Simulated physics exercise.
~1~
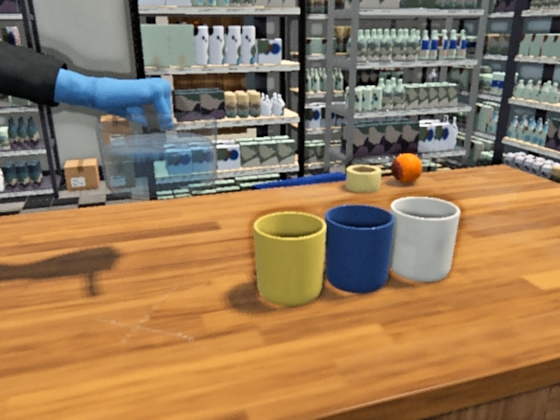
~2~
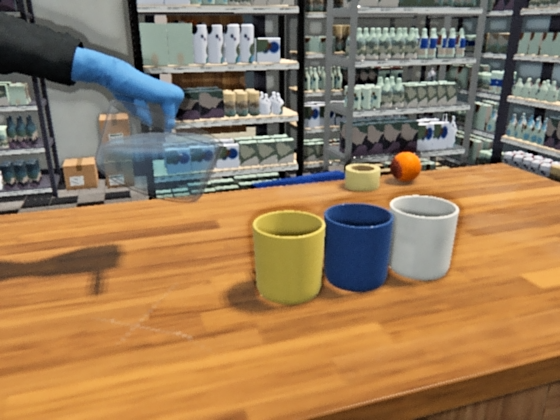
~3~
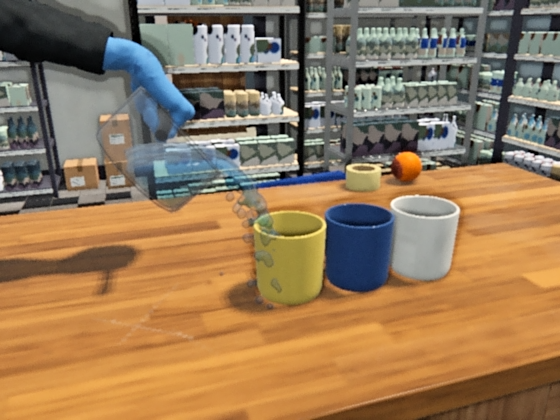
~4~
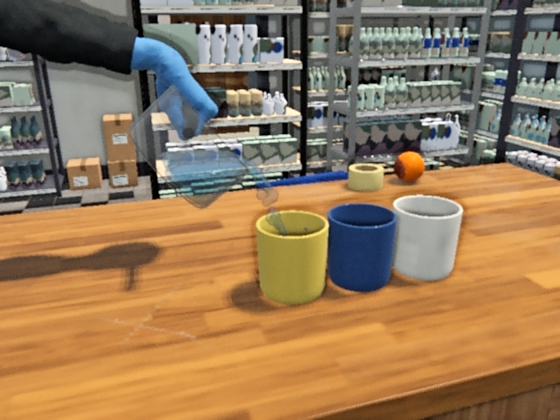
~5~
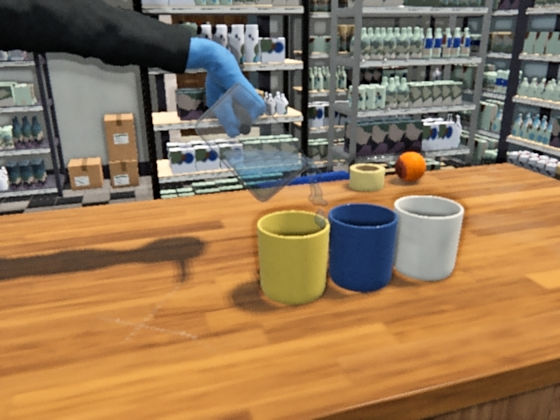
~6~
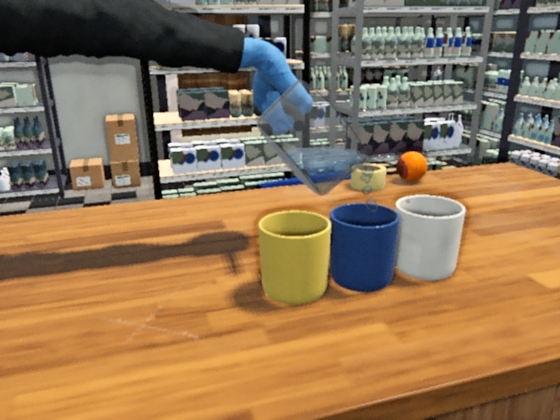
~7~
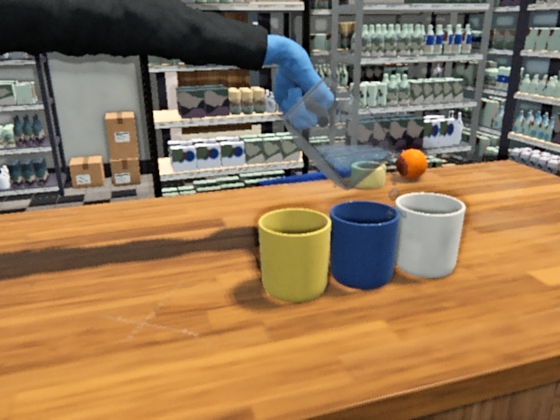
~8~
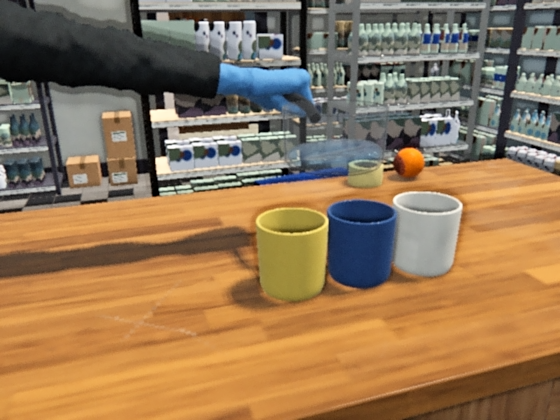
In a shop, a blue-gloved hand tilting a clear container, pouring water towards a yellow mug, sweeping right past blue and white mugs, then levelling it.
